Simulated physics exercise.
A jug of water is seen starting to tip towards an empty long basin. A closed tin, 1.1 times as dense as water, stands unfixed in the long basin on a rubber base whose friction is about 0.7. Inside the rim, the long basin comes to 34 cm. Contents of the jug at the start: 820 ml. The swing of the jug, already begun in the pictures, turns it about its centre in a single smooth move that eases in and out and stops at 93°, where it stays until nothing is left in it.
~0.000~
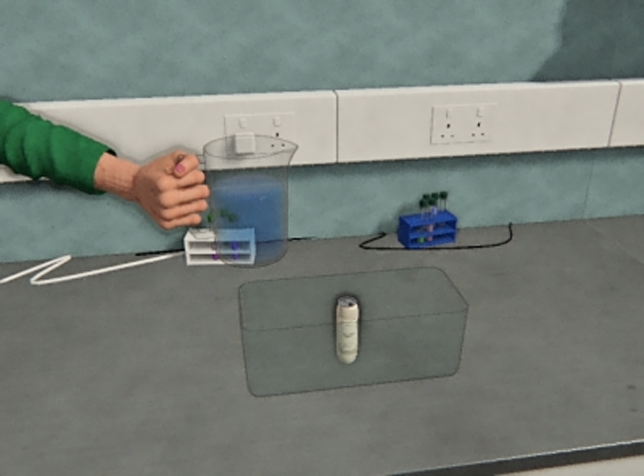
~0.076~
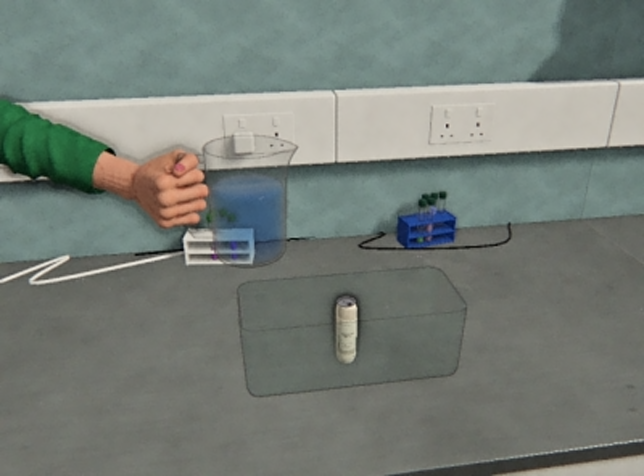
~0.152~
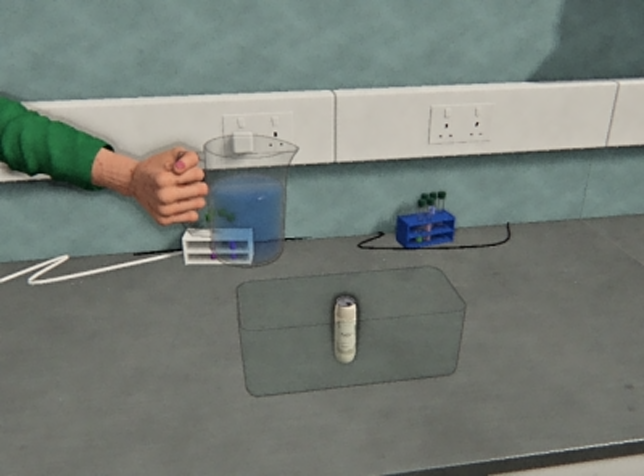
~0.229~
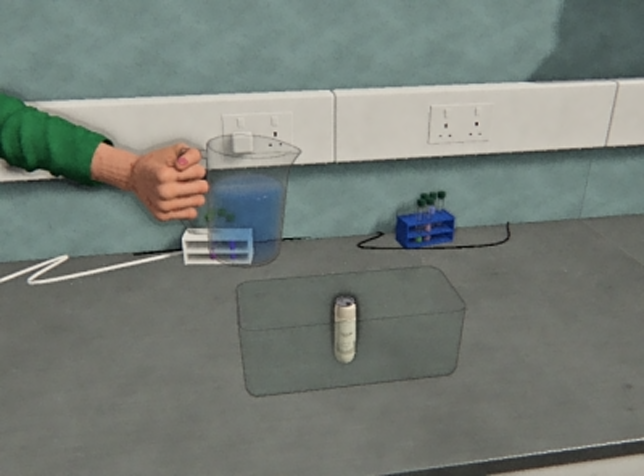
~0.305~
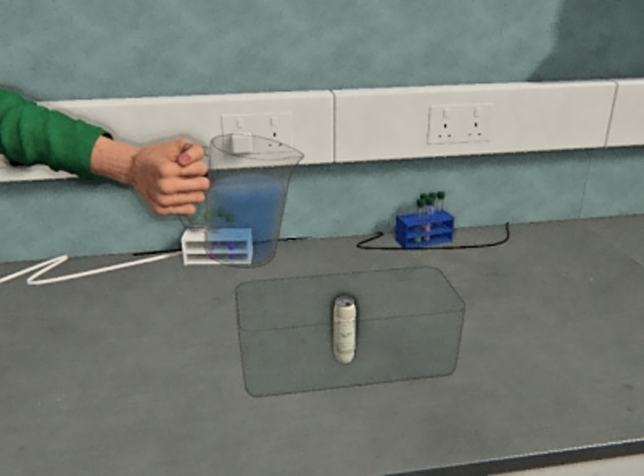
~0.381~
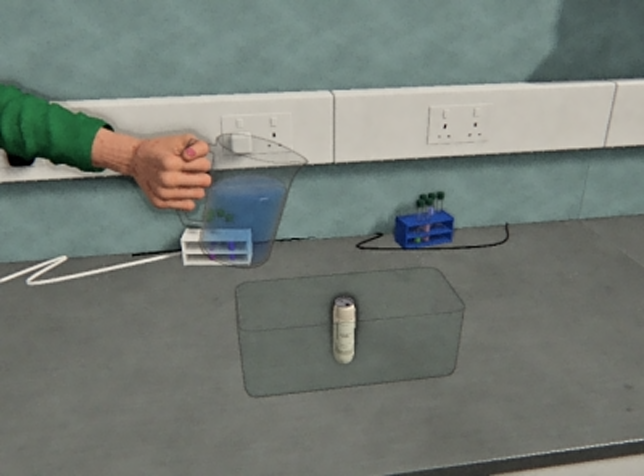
In the video, a hand in a green sleeve holds a clear jug of blue water above a grey counter, behind a transparent basin with a small closed tin inside, and the jug slowly leans a little to the right.
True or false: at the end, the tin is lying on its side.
False.
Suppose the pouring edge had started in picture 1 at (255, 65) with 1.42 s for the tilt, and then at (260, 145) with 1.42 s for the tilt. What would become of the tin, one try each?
The tin stays vertical the first time and overturns the second time.
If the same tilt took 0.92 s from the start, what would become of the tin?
Outcome - the tin remains standing.
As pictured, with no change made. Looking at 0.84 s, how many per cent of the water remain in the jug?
Still held: Roughly 98 % of the total.
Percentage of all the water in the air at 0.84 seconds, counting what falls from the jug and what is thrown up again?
Close to 2 per cent, I'd say.
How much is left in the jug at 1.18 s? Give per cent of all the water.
About 62 percent.
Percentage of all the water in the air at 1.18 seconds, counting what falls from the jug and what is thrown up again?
Airborne share: Near 20 %.
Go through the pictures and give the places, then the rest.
In the first picture, it leans 0°; its right rim is at (298, 145); the water meets the walls at (210, 187) and (285, 182); the long basin's rim runs from (240, 307) to (455, 288); the tin's top is at (347, 305).
In the second picture, it leans 1°; its right rim is at (298, 146); the water meets the walls at (209, 187) and (284, 183).
In the third picture, it leans 3°; its right rim is at (299, 147); the water meets the walls at (210, 187) and (283, 182).
In the fourth picture, it leans 6°; its right rim is at (301, 150); the water meets the walls at (210, 187) and (284, 182).
In the fifth picture, it leans 10°; its right rim is at (304, 154); the water meets the walls at (210, 187) and (285, 182).
In the sixth picture, it leans 16°; its right rim is at (308, 160); the water meets the walls at (210, 188) and (287, 183).
Then, 0.84 s in, the tilt is 60° and 98 per cent is still to pour; the tin stands where it began.
Then, 1.18 s in, the tilt is 87° and 62 per cent is still to pour; the tin stands where it began.
Then, 1.53 s in, the tilt is 93° and 20 per cent is still to pour; the tin stands where it began.
Then, 1.92 s in, the tilt is 93° and 5 per cent is still to pour; the tin stands where it began.
Finally, the tin stands where it began.
